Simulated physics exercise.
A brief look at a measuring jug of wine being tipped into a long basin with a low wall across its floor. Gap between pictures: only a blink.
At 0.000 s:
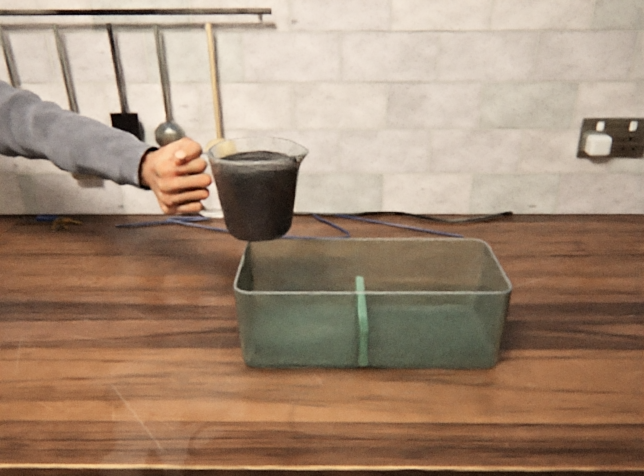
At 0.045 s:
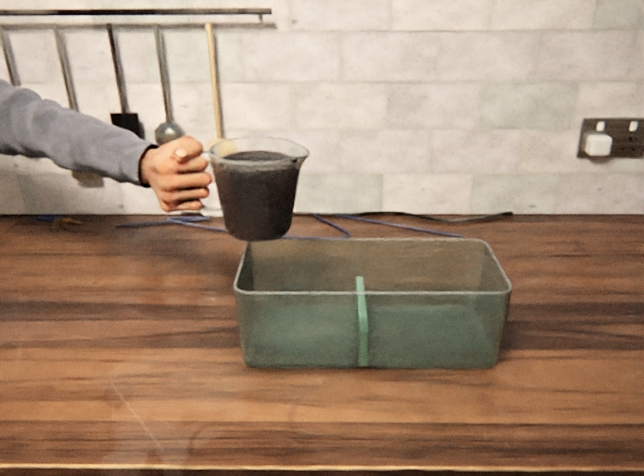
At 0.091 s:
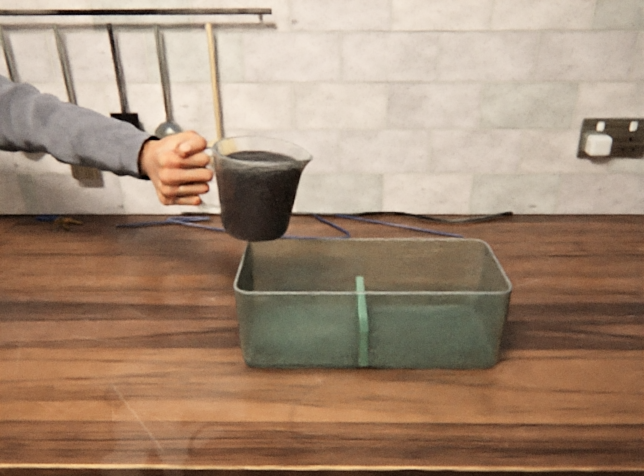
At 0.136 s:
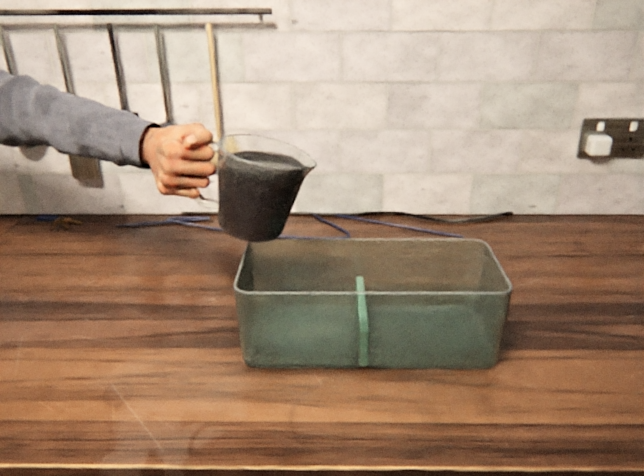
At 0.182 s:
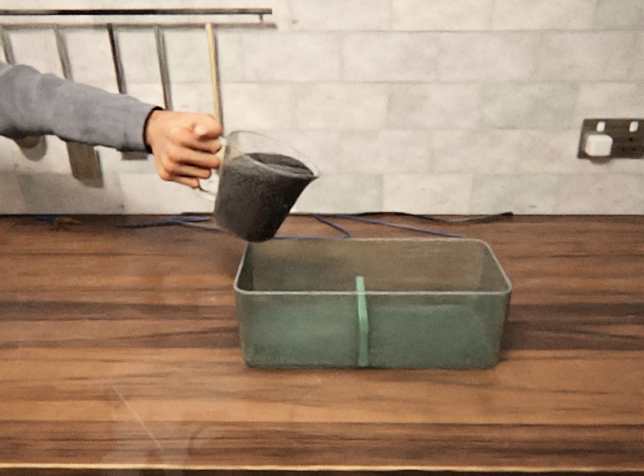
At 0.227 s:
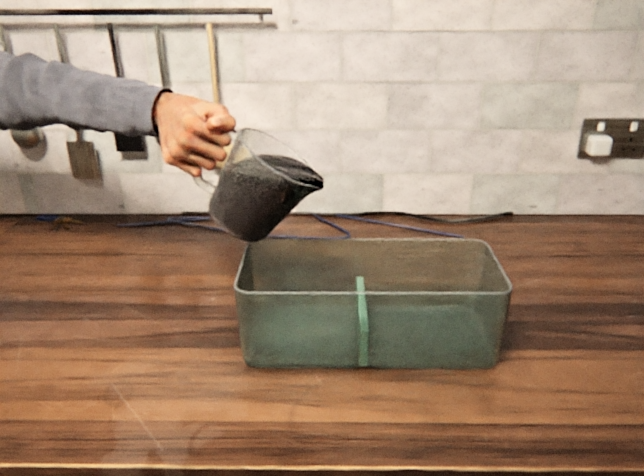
On a wooden kitchen counter, a hand tilting a clear jug of dark liquid rightward above a long, greenish see-through basin.
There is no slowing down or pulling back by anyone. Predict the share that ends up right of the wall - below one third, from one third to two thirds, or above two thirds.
Once it settles, the part right of the wall is below a third, I'd say.
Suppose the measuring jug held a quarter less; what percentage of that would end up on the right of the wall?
Roughly 5 %.
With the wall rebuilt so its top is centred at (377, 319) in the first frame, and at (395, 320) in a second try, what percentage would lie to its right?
In turn some 20 and 20 in a hundred.
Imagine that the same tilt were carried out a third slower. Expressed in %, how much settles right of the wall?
Roughly 25 percent.
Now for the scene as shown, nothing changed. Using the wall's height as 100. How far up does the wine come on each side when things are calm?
About 40 left, about 10 right.
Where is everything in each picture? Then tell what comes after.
Tilt 0°; pouring edge (308, 151); surface from (215, 161) to (299, 161); the long basin's rim runs from (242, 264) to (498, 265); the wall's top is at (362, 302), in the first picture.
Tilt 2°; pouring edge (310, 152); surface from (215, 161) to (299, 162), in the second picture.
Tilt 6°; pouring edge (313, 157); surface from (218, 159) to (301, 163), in the third picture.
Tilt 13°; pouring edge (317, 164); surface from (221, 157) to (307, 166), in the fourth picture.
Tilt 23°; pouring edge (321, 174); surface from (225, 164) to (314, 169), in the fifth picture.
Tilt 35°; pouring edge (323, 186); surface from (223, 174) to (320, 181); 1 per cent is over the edge, in the sixth picture.
A moment on, the measuring jug is tipped on its side and 43 per cent is still to pour, 21 is left of the wall and 14 right of it.
Next, the measuring jug is tipped right over and 6 per cent is still to pour, 72 is left of the wall and 16 right of it.
Then the measuring jug is tipped right over and 0 per cent is still to pour, 80 is left of the wall and 17 right of it.
Later the measuring jug is tipped right over and 0 per cent is still to pour, 81 is left of the wall and 17 right of it.
At rest 81 per cent lies left of the wall, 17 right of it and 2 outside.
